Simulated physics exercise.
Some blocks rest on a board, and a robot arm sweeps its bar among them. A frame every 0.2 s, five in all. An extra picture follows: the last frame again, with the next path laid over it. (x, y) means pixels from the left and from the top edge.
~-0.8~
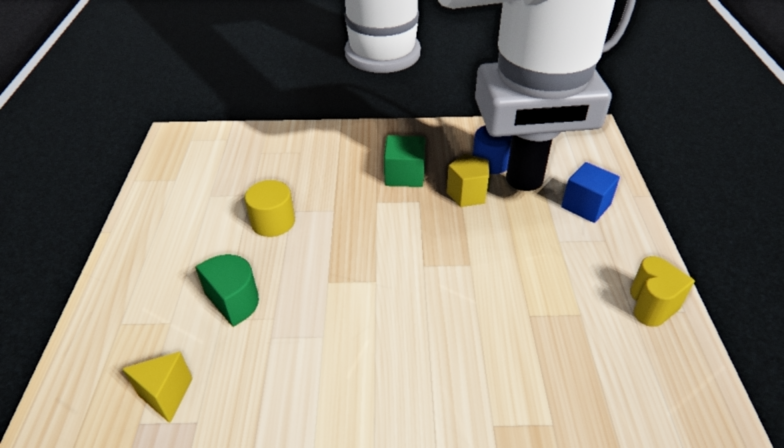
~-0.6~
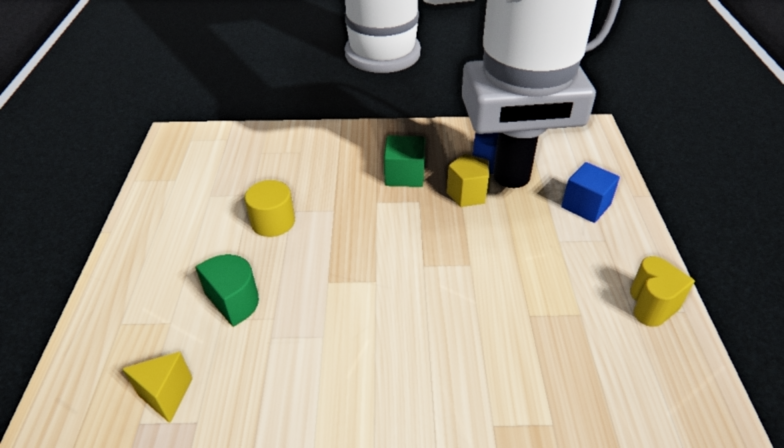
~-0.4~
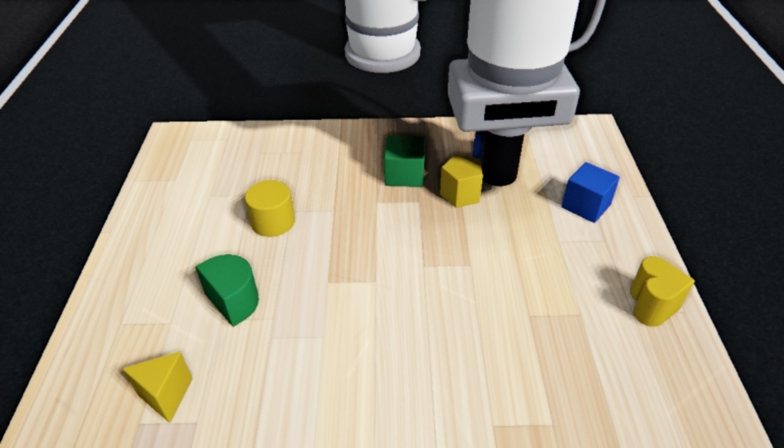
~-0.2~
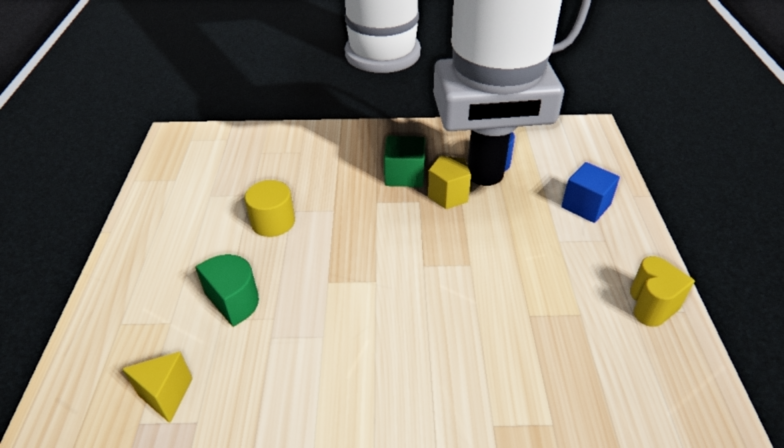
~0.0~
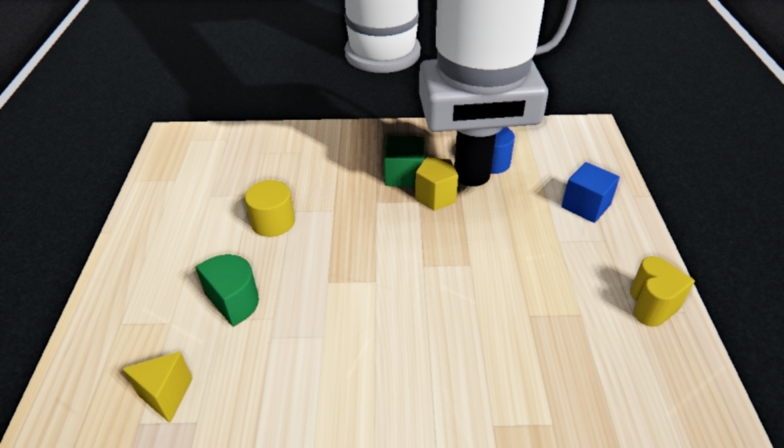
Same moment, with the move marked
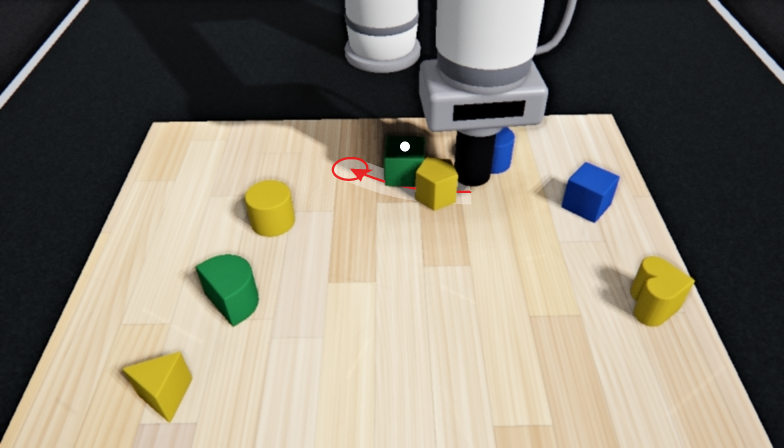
The clip opens on a wooden board scattered with yellow, green and blue blocks, a robot arm's dark bar standing near the back edge. The bar slides left, reaches the yellow pentagon and pushes it a short way toward the green square block, while the other blocks stay still.
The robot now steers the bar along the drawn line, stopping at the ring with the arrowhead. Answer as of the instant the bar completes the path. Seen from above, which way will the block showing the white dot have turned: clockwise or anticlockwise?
The sense of turning is clockwise.
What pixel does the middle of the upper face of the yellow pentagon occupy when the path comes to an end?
At pixel (377, 177).
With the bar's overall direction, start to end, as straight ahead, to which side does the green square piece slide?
It is displaced to the right.
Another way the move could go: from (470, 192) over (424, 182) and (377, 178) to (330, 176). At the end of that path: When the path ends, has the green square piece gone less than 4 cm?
No, that is not how it ends up.
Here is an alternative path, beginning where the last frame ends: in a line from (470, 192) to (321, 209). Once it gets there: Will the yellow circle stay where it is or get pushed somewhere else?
Moved away.
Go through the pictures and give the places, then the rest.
The first picture shows bar's lower end (525, 180); green square piece (405, 147); yellow pentagon (471, 166); blue circle partly hidden.
The second picture shows bar (512, 177); blocks still.
The third picture shows bar (499, 175); yellow pentagon (464, 166).
The fourth picture shows bar (485, 175); yellow pentagon (451, 167).
The fifth picture shows bar (472, 175); green square piece (405, 147); yellow pentagon (437, 169); blue circle partly hidden.
Drawn move, from (470, 192) by way of (427, 190) and (386, 182) to (350, 169); the dot is on the green square piece.
The first path, step by step. One third of the way, bar (427, 173); green square piece (391, 146), turned 50° clockwise; yellow pentagon (395, 174), turned 25° anticlockwise.
Two thirds of the way, bar (385, 165); green square piece (362, 135), turned 60° clockwise; yellow pentagon (377, 177), turned 55° anticlockwise.
At the end, bar (349, 152); green square piece (338, 120), turned 75° clockwise; yellow pentagon (377, 177), turned 55° anticlockwise; blue circle still.
